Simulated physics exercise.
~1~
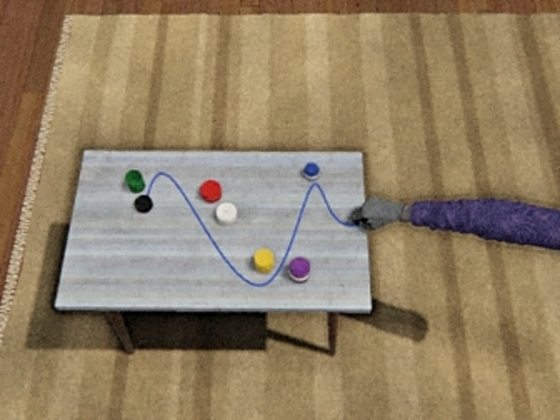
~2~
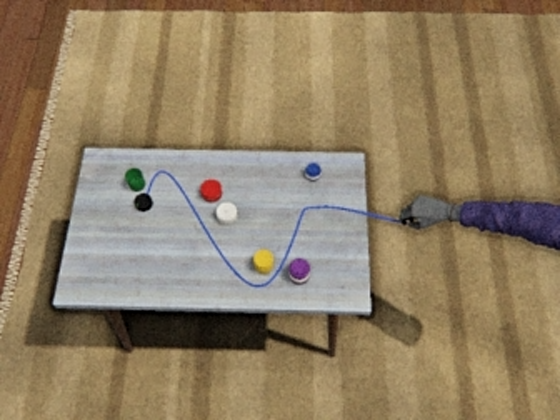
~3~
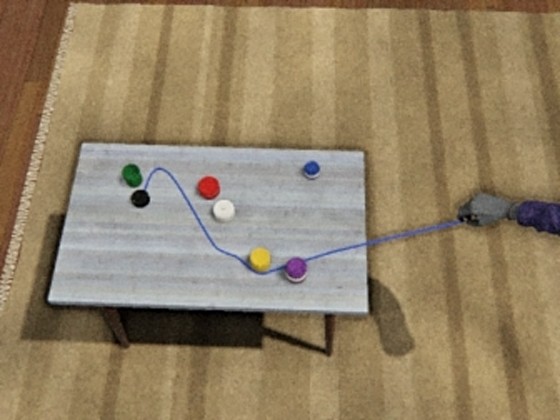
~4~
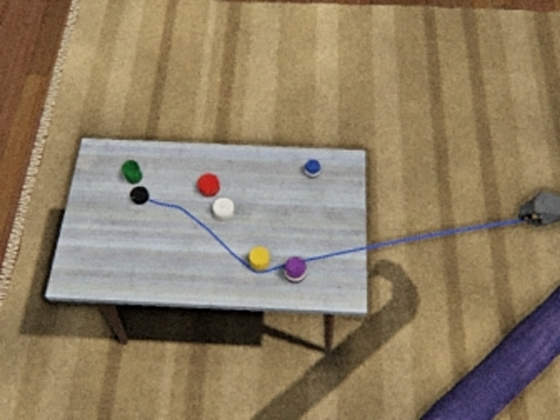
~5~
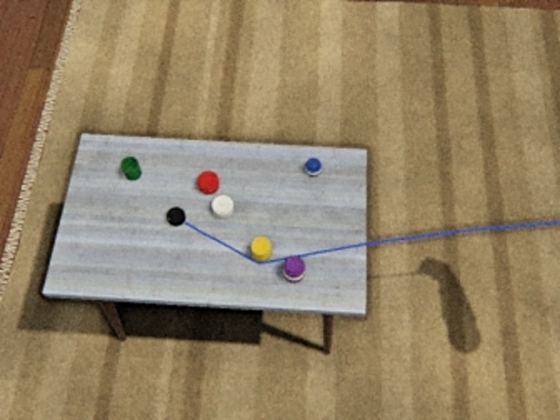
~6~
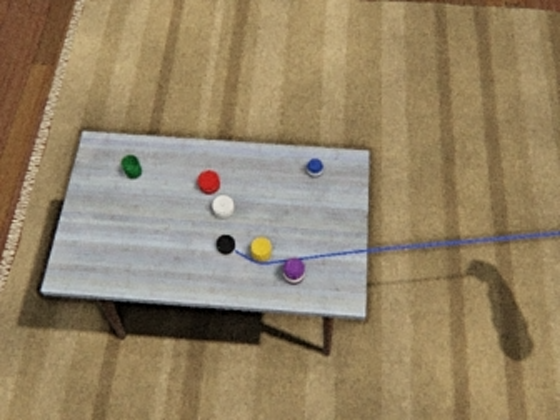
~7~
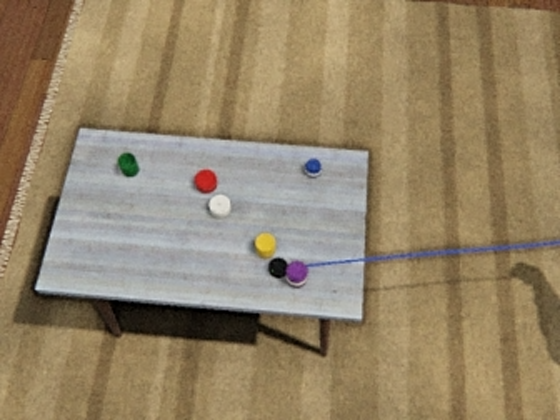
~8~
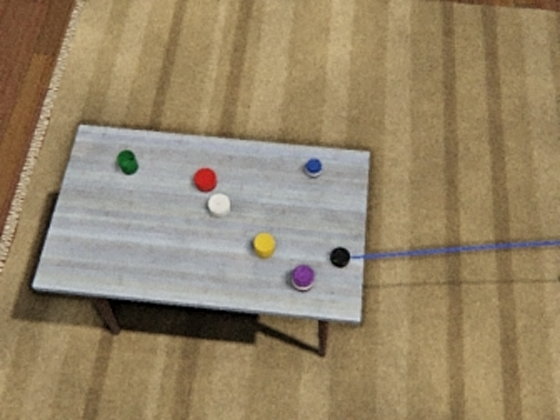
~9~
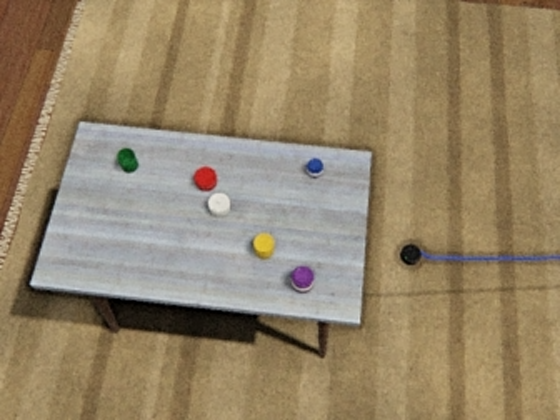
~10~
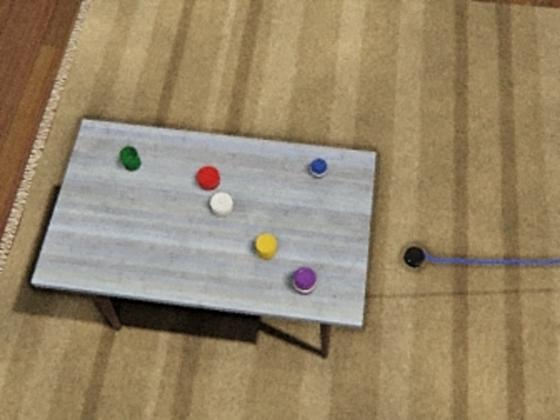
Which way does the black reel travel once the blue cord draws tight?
The black reel moves to the right, crossing the table and going past its edge.
